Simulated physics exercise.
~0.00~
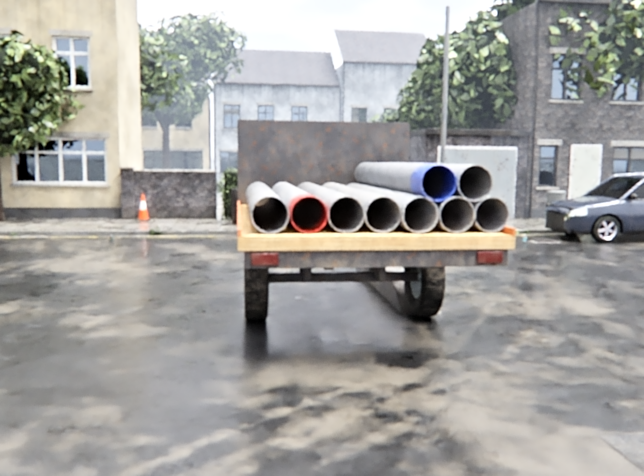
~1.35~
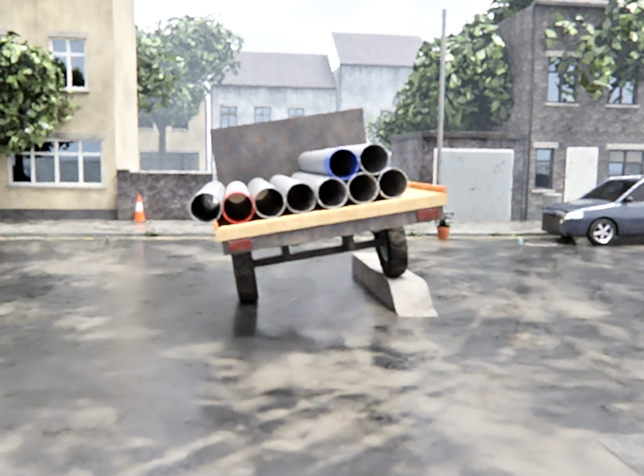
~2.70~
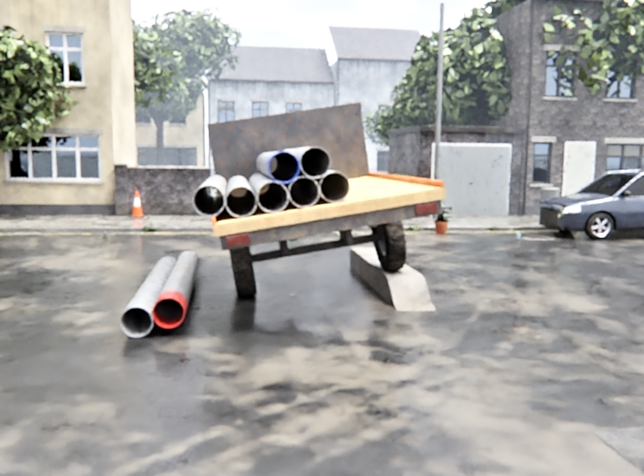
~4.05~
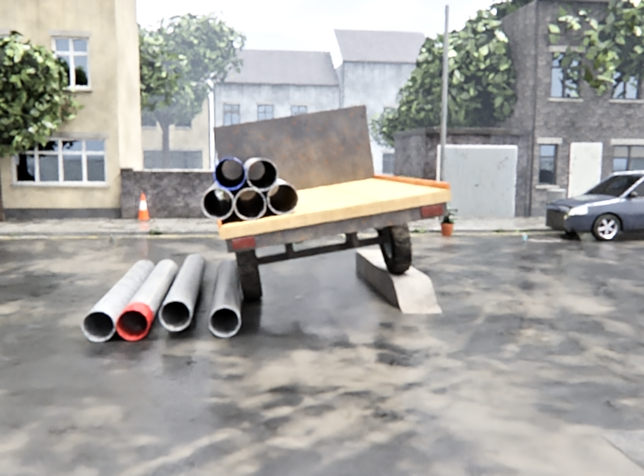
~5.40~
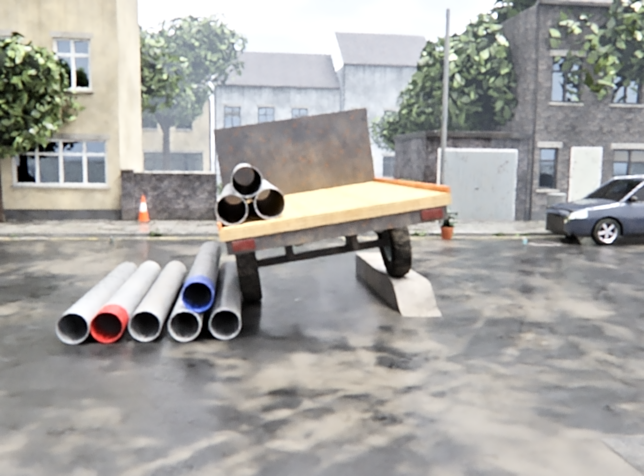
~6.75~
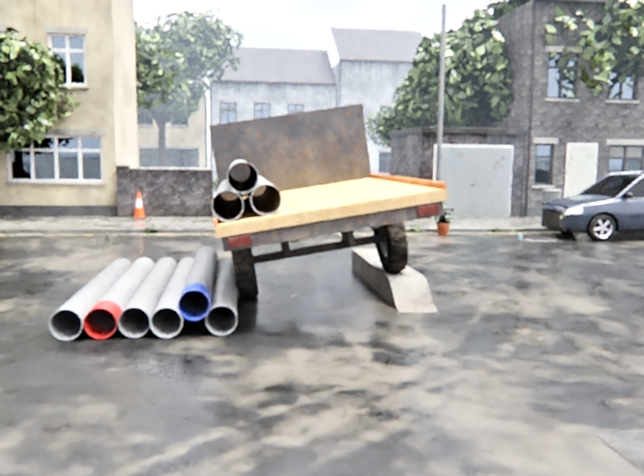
On a wet street lined with houses, a flatbed trailer carries loose grey pipes, one with a red end in the bottom row and one with a blue end on top. Its right wheel climbs a concrete ramp and stops there, tilting the deck down to the left. The pipes shift left, and the red-ended one drops to the ground beside another. More follow, while the blue-ended pipe moves to the deck's left side and then falls onto those below. It settles between its neighbours, leaving six pipes on the ground and three stacked at the deck's lower edge.
